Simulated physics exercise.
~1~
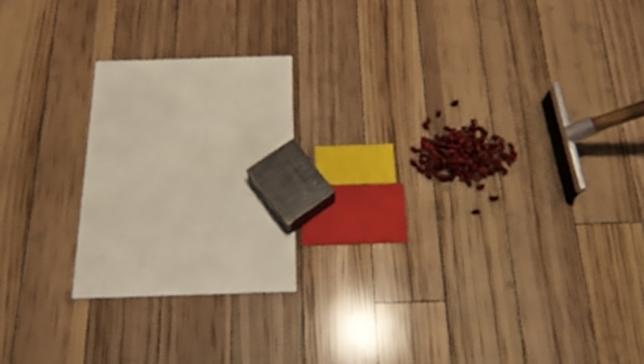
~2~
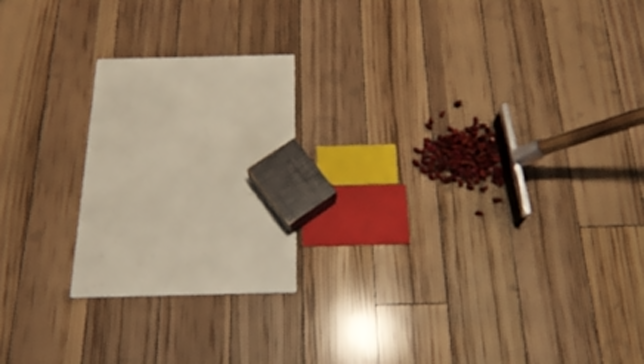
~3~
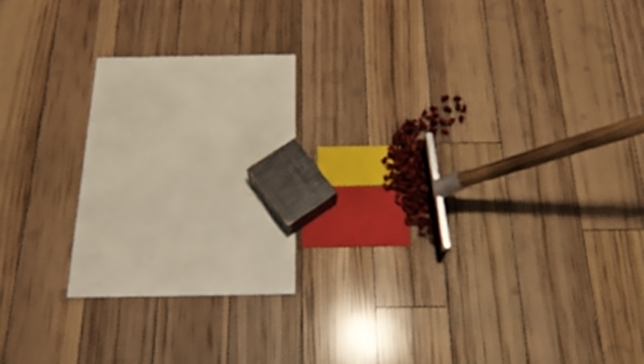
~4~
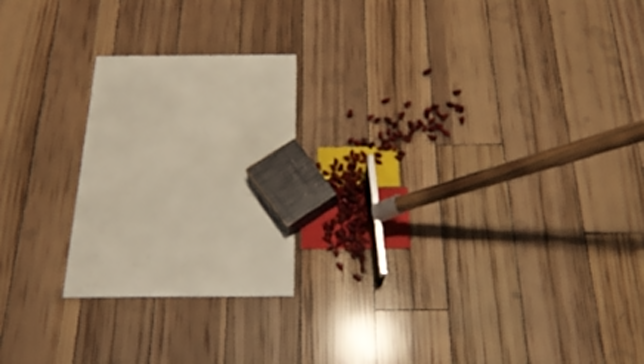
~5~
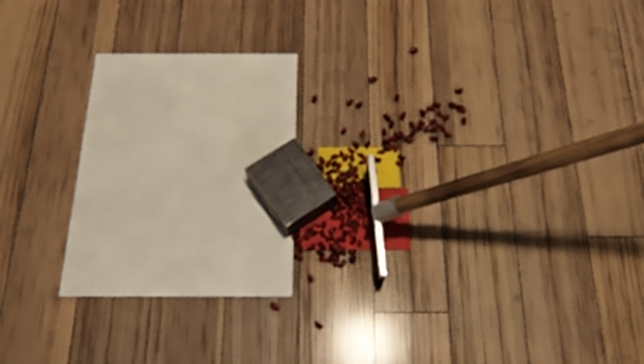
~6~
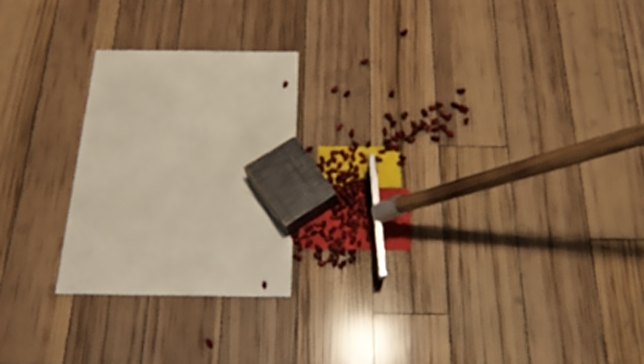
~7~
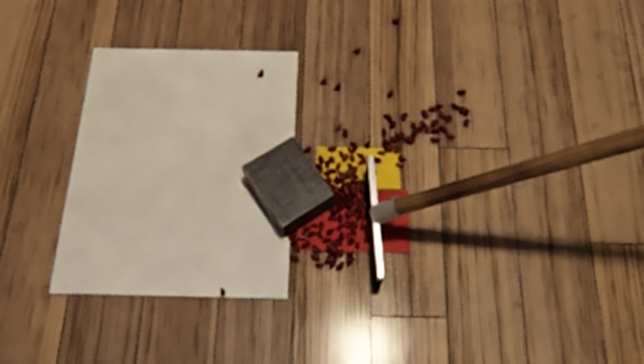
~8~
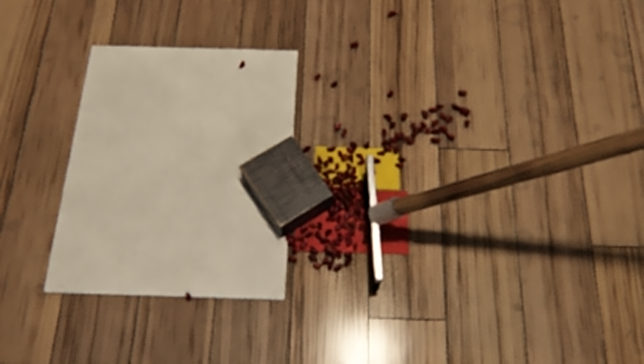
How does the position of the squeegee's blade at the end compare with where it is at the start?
At the start the blade is at the right side of the view, beyond the pile of beans and clear of the mats. By the end it is farther left and somewhat lower in view, standing over the yellow and red mats.
